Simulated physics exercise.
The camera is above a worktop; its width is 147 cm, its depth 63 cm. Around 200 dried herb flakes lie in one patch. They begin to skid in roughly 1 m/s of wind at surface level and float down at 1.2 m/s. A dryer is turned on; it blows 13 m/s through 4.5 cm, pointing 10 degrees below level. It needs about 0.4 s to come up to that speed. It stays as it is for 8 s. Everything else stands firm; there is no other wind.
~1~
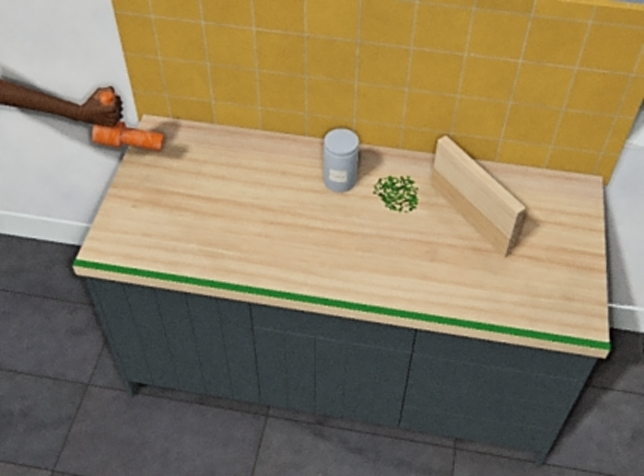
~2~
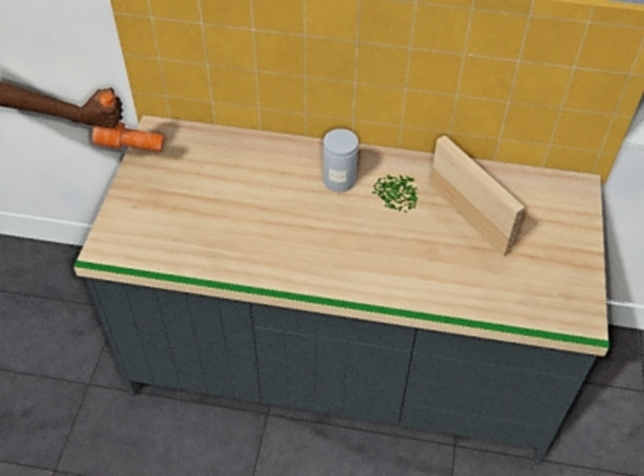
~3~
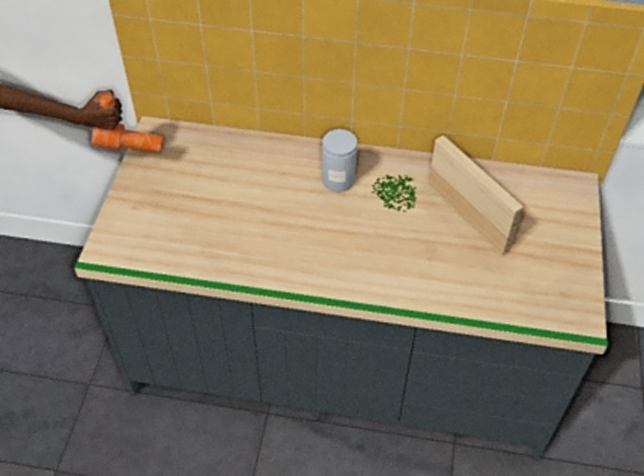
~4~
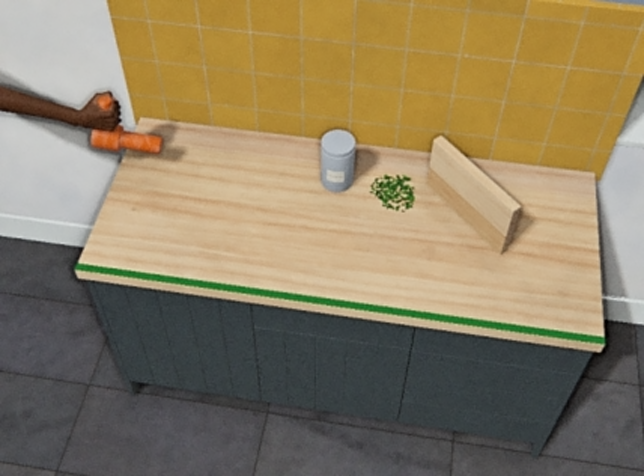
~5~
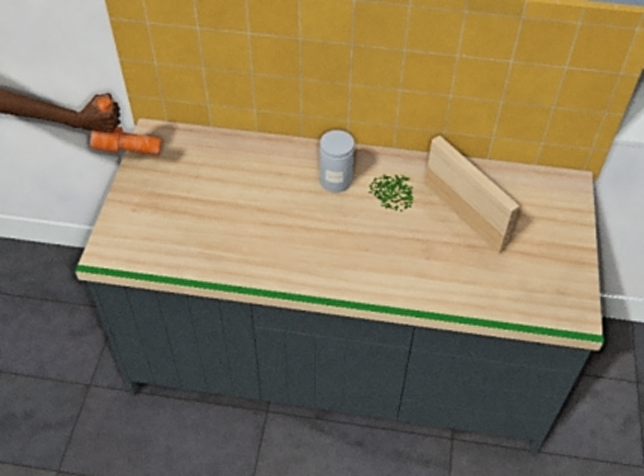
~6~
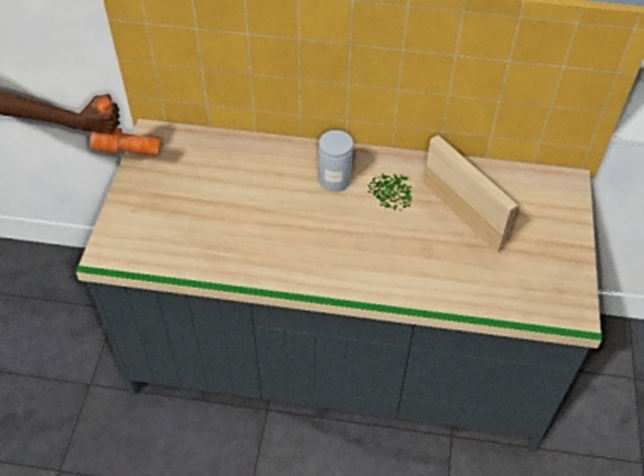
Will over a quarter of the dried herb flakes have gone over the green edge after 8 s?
As for a quarter going over the green edge: No.
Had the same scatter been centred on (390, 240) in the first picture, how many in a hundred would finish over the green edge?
It would be near 20 %.
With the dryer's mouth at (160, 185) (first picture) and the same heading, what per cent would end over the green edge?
In that case some 2 per cent.
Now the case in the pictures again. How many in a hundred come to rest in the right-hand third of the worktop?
Near 4 %.
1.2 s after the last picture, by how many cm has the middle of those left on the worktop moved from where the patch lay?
Roughly 0 cm.
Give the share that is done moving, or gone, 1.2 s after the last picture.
About 4 %.
Then, 1.2 s after the last picture the count stands so, 0 % are over the green edge; the middle of those still in play is near (392, 191).
Then, 2.2 s after the last picture the count stands so, 0 % are over the green edge; the middle of those still in play is near (388, 191).
Then, 4.0 s after the last picture the count stands so, 0 % are over the green edge; the middle of those still in play is near (384, 189).
Then, 7.6 s after the last picture, at the end, 0 % are over the green edge; the middle of those still in play is near (381, 187).
